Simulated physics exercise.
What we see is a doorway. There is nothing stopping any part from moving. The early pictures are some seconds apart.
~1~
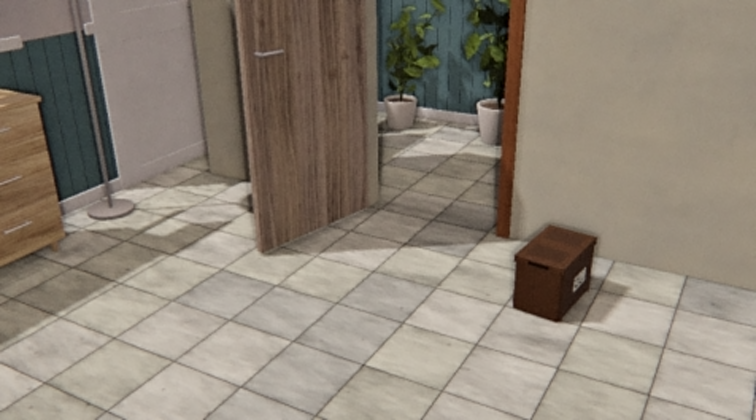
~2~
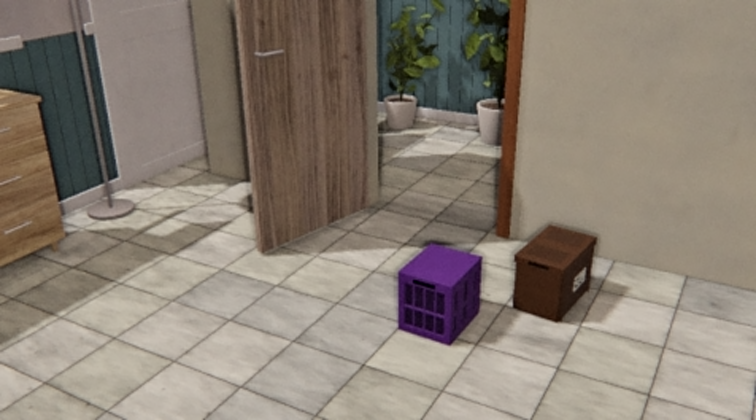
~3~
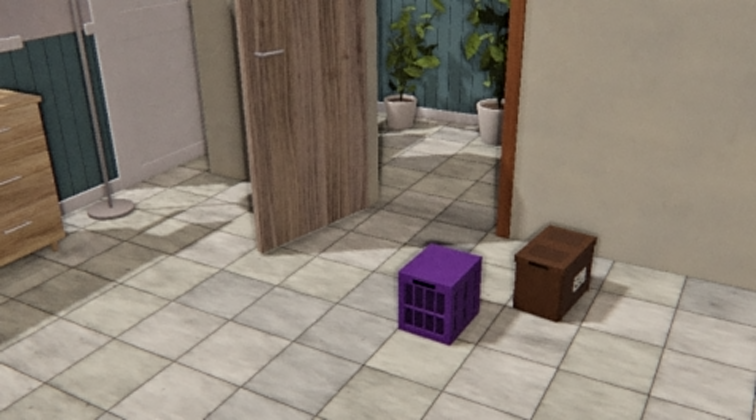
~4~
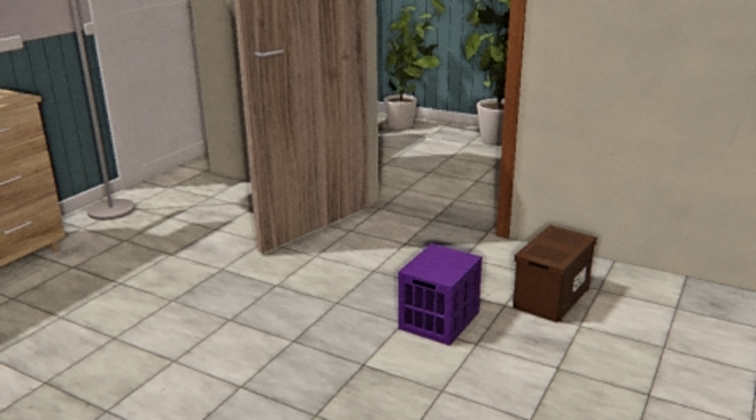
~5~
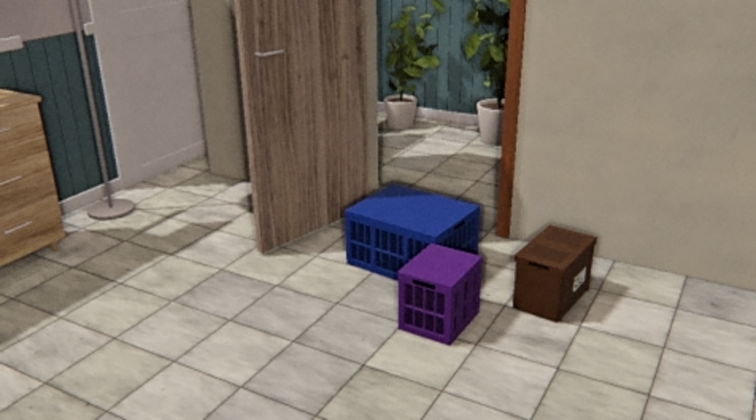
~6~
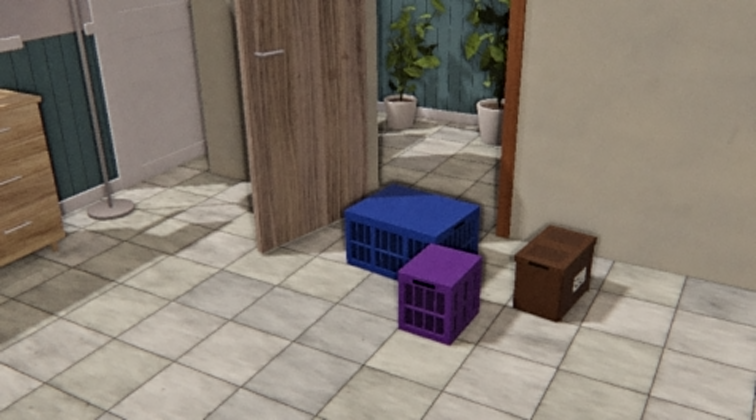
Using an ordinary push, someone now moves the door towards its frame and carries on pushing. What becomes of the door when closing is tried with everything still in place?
The attempt is thwarted.
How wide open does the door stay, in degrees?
Open angle: About 70°.
Then, 0.60 s later than the last frame, open by 96°.
Then, 1.00 s later than the last frame, open by 82°.
Then, 1.30 s later than the last frame, open by 71°.
When it is over, open by 69°; all 3 as before. End places, in pixels of the last picture, blue chest near (416, 235).
